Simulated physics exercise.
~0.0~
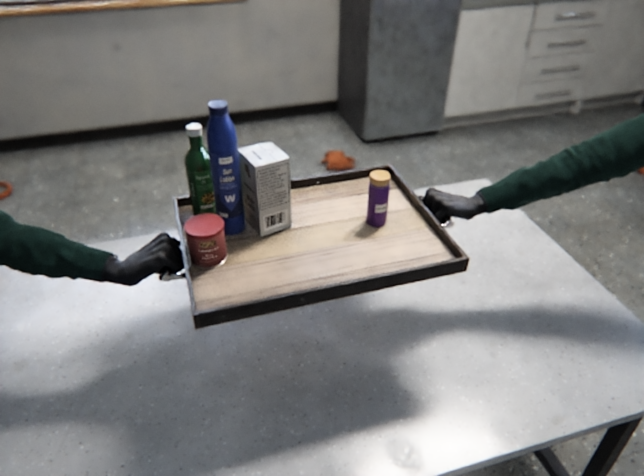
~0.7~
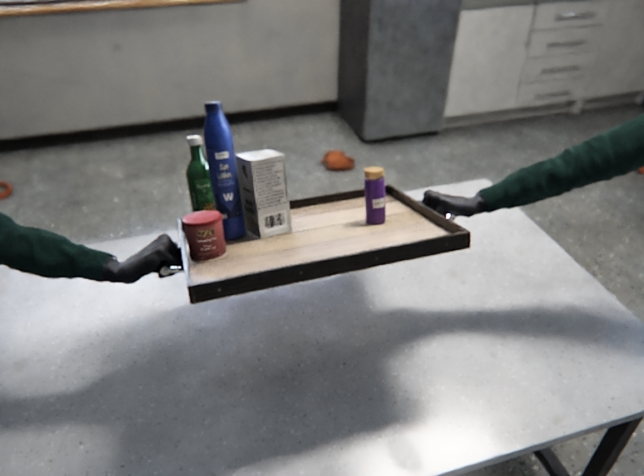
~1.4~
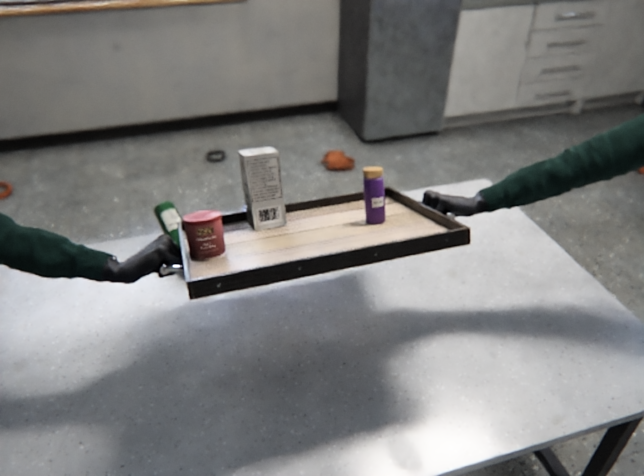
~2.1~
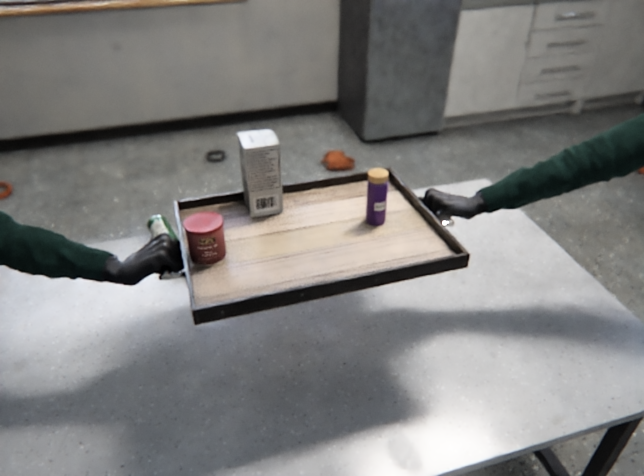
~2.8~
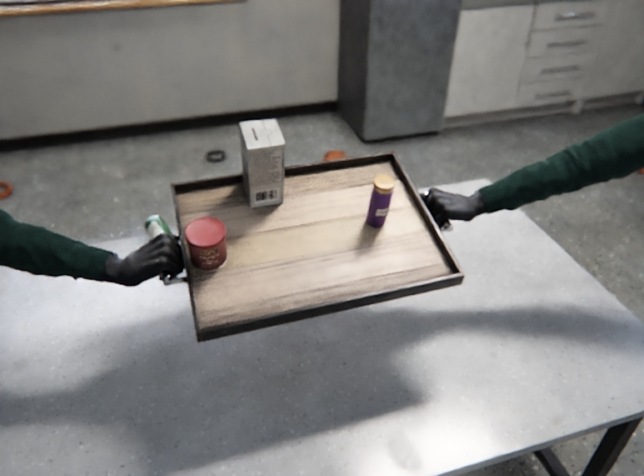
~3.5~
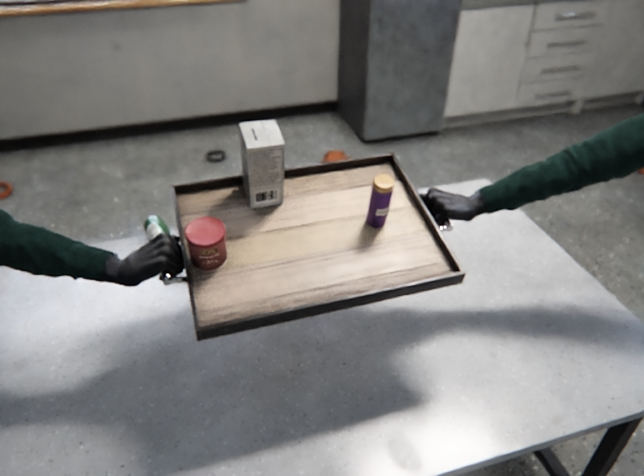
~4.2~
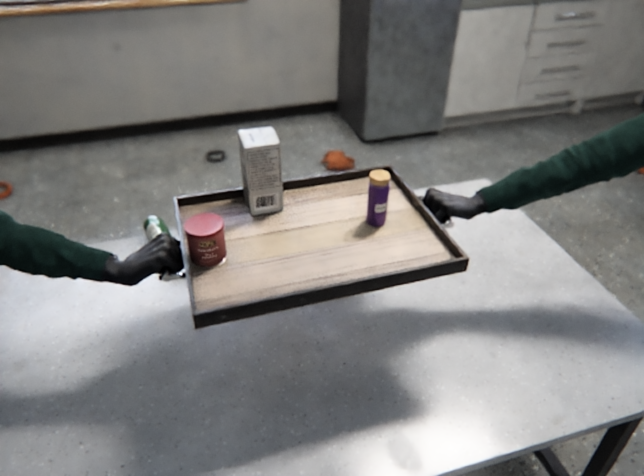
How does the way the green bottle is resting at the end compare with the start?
At the start the green bottle stands upright on the tray, but by the end it is lying on its side, off the tray near the left hand.
A blue bottle and a green bottle went off a tray as two gloved hands tipped its far side down, then tilted it the other way and levelled it, leaving a shifted white carton, a red tin and a purple shaker standing on it.
